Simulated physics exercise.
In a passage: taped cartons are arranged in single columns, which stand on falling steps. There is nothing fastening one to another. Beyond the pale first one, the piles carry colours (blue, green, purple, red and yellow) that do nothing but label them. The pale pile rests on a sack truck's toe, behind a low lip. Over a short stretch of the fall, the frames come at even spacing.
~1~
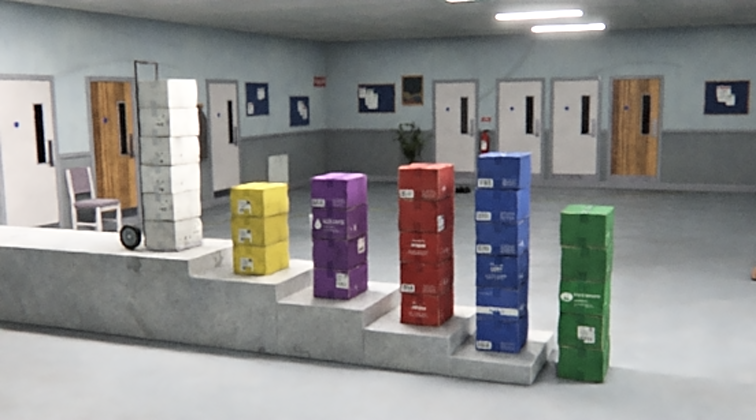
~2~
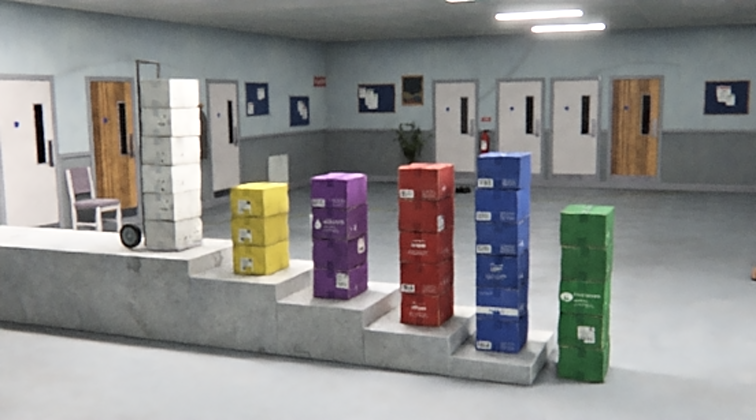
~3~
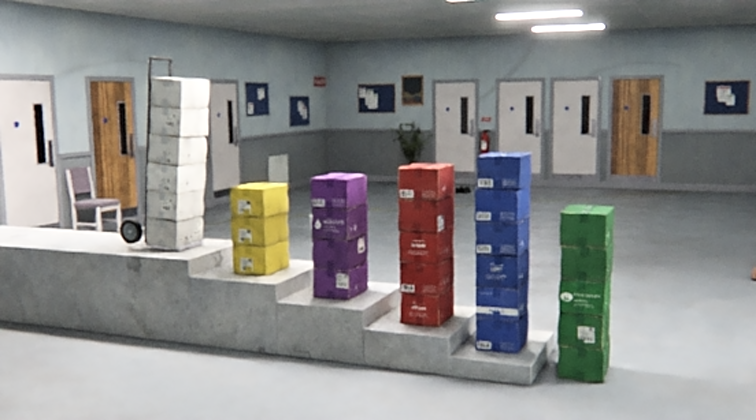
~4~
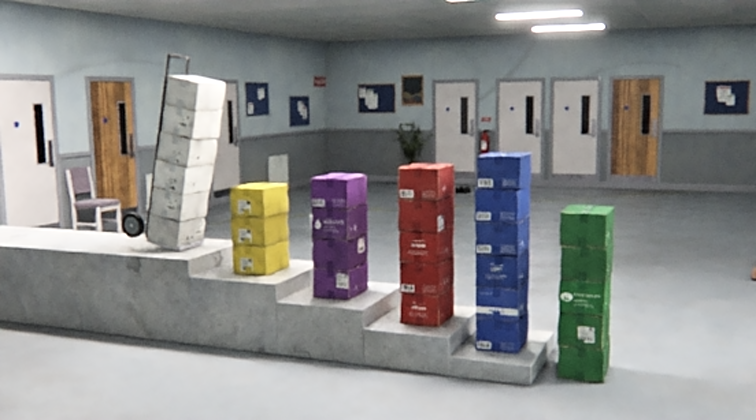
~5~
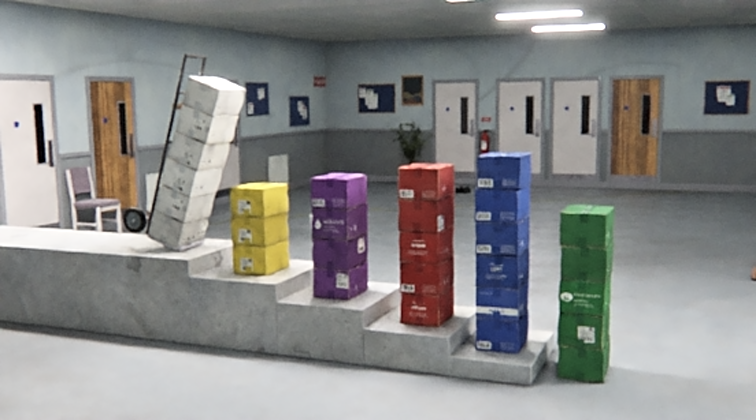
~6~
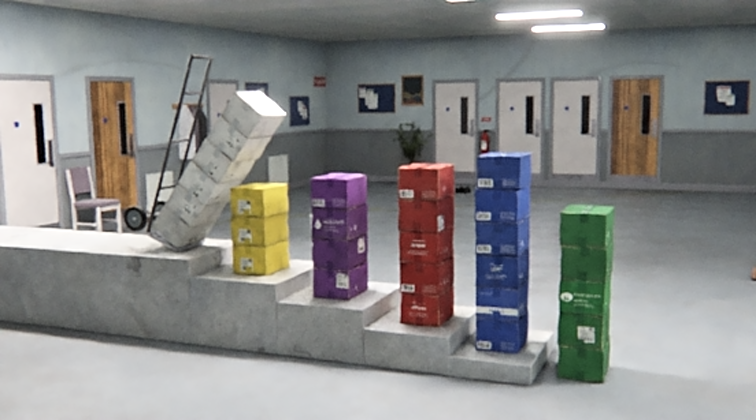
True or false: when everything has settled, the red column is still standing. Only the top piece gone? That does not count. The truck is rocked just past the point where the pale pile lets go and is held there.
True.
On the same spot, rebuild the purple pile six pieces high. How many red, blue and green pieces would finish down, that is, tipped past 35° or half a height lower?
Final down tally: Red = 5; blue = 6; green = 5.
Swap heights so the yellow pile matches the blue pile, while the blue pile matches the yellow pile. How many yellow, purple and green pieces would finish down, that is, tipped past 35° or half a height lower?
Yellow 6, purple 4, green 5.
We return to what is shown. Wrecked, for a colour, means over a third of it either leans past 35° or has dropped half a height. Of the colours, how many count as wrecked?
Count: 0.
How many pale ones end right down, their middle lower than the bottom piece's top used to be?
Pale pieces: 3.
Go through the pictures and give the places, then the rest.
In the first picture (places mark the middle of the side facing us), truck frame (138, 100) level; top red carton (418, 184); top purple carton (329, 194); the rest undisturbed.
Truck frame (140, 99) rocked barely; top red carton (418, 184), in the second picture.
Truck frame (150, 96) rocked barely, top of the pale pile leaning barely; top red carton (418, 184); the rest undisturbed, in the third picture.
Truck frame (165, 93) rocked a little, top of the pale pile leaning a little; top red carton (418, 184); the rest undisturbed, in the fourth picture.
Truck frame (178, 93) rocked clearly, top of the pale pile leaning clearly; top red carton (418, 184); the rest undisturbed, in the fifth picture.
Truck frame (183, 93) rocked clearly, top of the pale pile leaning well over; top red carton (418, 184); top blue carton (498, 173); the rest undisturbed, in the sixth picture.
Soon after the last picture, 6 of the pale pile down; none of the 5 red cartons down (0 of 23 in all colours); top red carton unmoved; top yellow carton shifted a little.
A little later, 6 of the pale pile down; none of the 5 red cartons down (0 of 23 in all colours); top red carton unmoved; top purple carton leaning a little.
At rest, 6 of the pale pile down; none of the 5 red cartons down (0 of 23 in all colours); top red carton shifted a little; top purple carton leaning clearly. As the last picture would show them, middles, top red carton near (435, 181), top purple carton near (391, 197).
